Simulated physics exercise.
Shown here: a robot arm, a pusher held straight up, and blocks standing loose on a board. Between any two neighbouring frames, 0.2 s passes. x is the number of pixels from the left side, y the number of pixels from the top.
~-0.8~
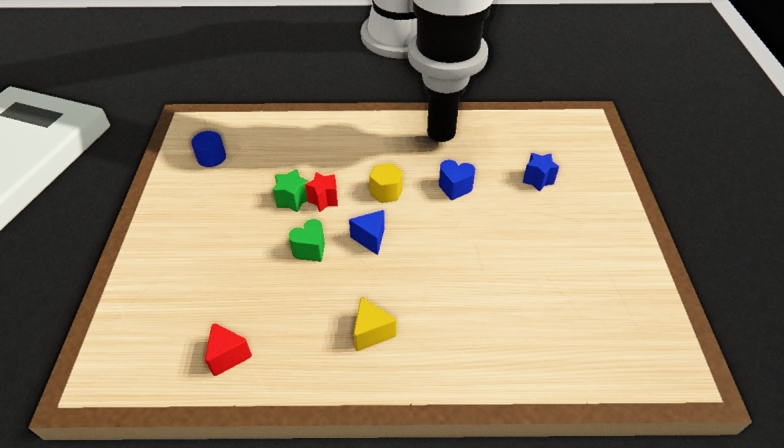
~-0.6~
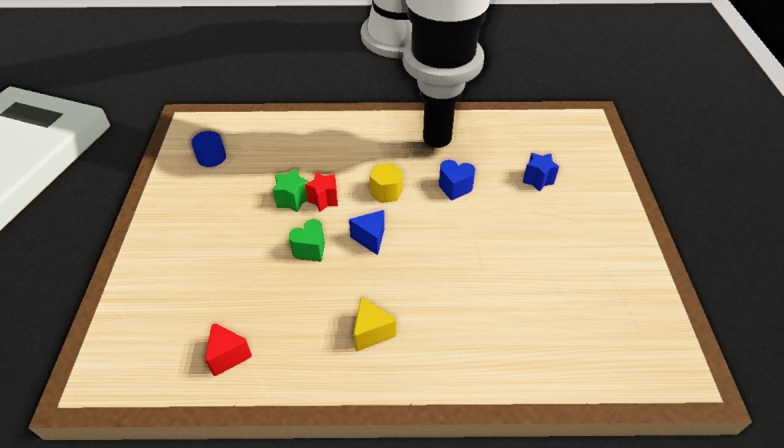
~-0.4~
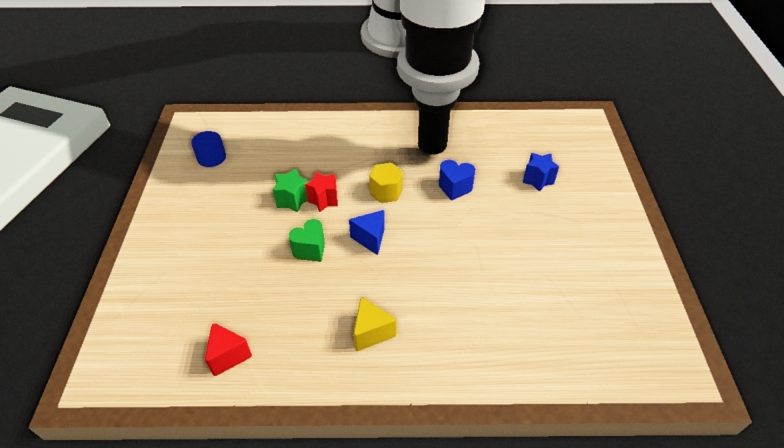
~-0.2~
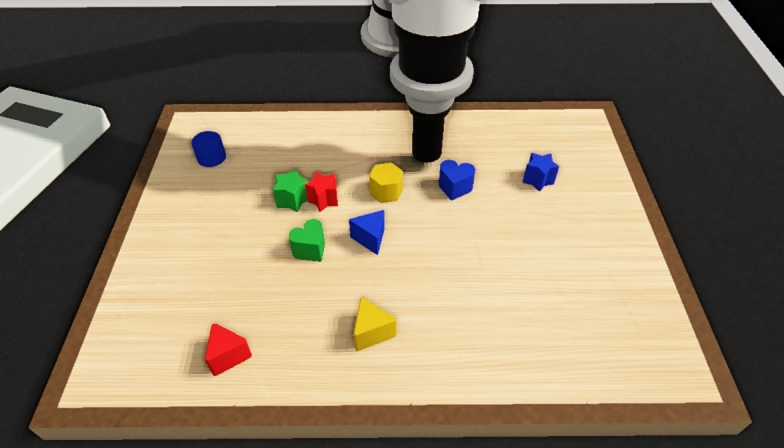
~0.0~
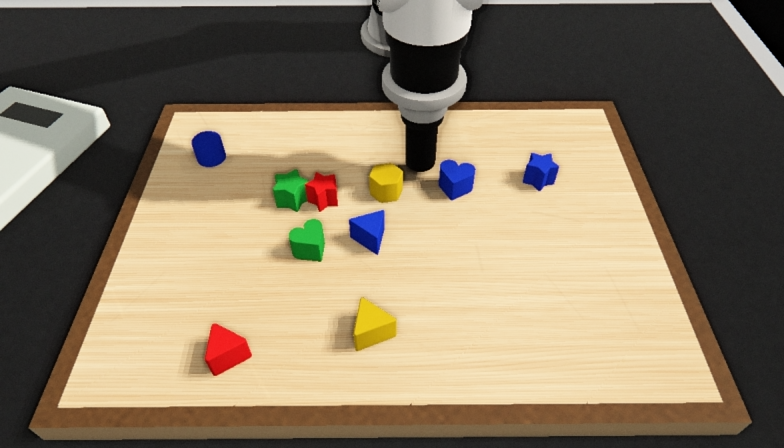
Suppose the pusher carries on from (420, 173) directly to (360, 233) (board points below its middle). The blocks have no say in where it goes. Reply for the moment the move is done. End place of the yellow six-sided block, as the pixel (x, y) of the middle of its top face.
By then it is at (328, 204).
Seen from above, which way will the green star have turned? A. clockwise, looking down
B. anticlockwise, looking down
B (anticlockwise, looking down)
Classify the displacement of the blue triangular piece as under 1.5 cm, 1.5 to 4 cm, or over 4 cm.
1.5-4 cm.
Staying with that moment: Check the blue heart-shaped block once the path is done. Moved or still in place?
That block stands still.
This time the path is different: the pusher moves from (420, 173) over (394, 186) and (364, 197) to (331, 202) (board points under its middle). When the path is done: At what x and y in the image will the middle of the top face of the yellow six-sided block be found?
(328, 207)
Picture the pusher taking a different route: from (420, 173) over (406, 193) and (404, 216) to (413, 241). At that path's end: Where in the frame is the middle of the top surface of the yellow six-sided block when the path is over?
Its top centre lands on (372, 182).
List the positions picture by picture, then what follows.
The first picture shows pusher's lower end (441, 134); green star (289, 181); red star (322, 182); blue triangular piece (370, 222); yellow six-sided block (386, 173); blue heart-shaped block (457, 170).
The second picture shows pusher (437, 140); blocks still.
The third picture shows pusher (432, 146); blocks still.
The fourth picture shows pusher (427, 154); blocks still.
The fifth picture shows pusher (420, 163); green star (289, 181); red star (322, 182); blue triangular piece (370, 222); yellow six-sided block (386, 173); blue heart-shaped block (457, 170).
On the path given first. One third of the way, pusher (401, 182); yellow six-sided block (371, 180), turned 25° clockwise.
Two thirds of the way, pusher (381, 202); green star (287, 180); red star (318, 182); yellow six-sided block (347, 192), turned 65° clockwise.
At the end, pusher (359, 223); green star (285, 178), turned 20° anticlockwise; red star (314, 183), turned 40° clockwise; blue triangular piece (365, 236); yellow six-sided block (328, 204), turned 105° clockwise; blue heart-shaped block still.
